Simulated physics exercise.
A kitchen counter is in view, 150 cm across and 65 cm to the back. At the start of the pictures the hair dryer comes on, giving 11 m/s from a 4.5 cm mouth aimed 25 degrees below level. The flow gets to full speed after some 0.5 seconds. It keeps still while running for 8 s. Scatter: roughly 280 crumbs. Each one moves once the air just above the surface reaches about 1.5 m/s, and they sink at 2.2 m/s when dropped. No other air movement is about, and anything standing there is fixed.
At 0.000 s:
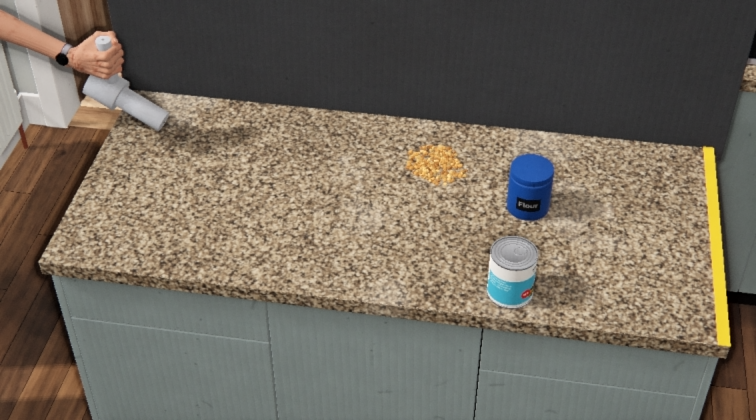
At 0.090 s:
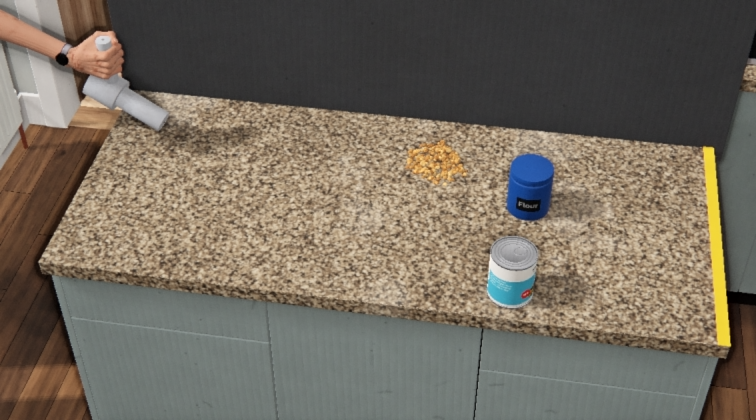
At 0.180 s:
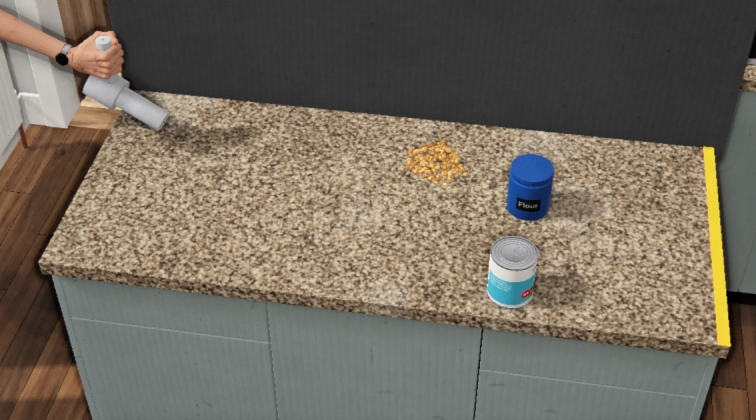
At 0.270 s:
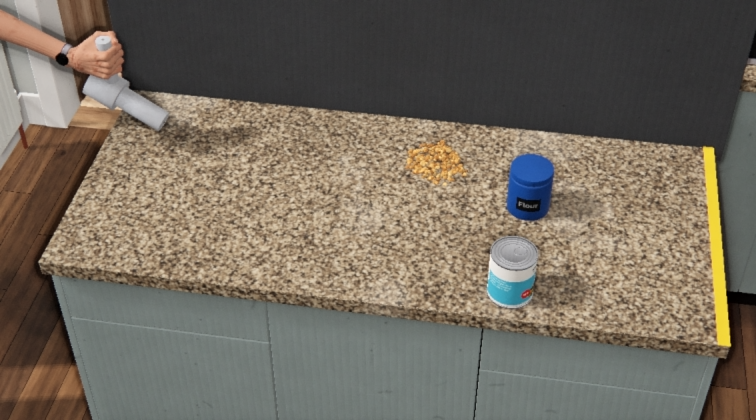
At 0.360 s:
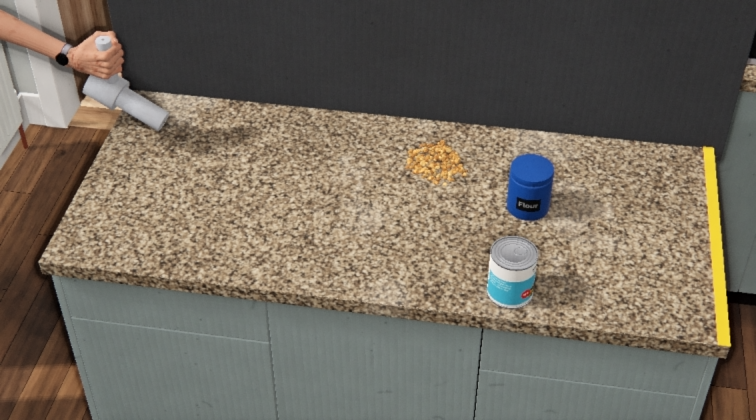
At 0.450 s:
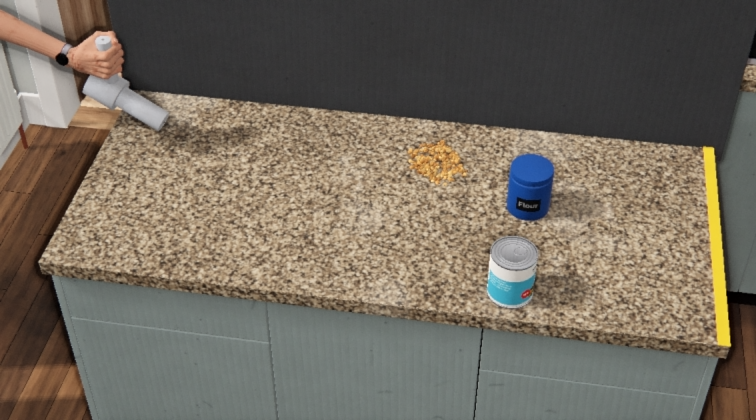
On a kitchen counter, a hand holds a hair dryer while orange crumbs barely stir.
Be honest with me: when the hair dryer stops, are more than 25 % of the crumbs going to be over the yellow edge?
Threshold crossed.
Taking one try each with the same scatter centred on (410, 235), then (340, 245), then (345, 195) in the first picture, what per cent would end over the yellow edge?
Try by try: About 50 per cent, 5 per cent and 70 per cent.
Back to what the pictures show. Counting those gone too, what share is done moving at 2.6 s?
Near 70 %.
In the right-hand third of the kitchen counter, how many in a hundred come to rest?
I'd estimate around 30 per cent.
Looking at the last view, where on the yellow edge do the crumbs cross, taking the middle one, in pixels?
Median crossing point, approx. (716, 176).
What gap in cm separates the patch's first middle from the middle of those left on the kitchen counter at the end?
I'd say around 50 cm.
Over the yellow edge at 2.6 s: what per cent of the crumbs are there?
I'd put it at about 60 percent.
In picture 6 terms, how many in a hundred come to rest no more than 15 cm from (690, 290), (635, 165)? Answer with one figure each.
0 %, 20 %.
After 1.6 s the count stands so, 20 % are over the yellow edge; the middle of those still in play is near (689, 184).
After 2.6 s the count stands so, 61 % are over the yellow edge; the middle of those still in play is near (649, 191).
After 4.4 s the count stands so, 64 % are over the yellow edge; the middle of those still in play is near (649, 191).
After 8.0 s, at the end, 66 % are over the yellow edge; the middle of those still in play is near (645, 191).
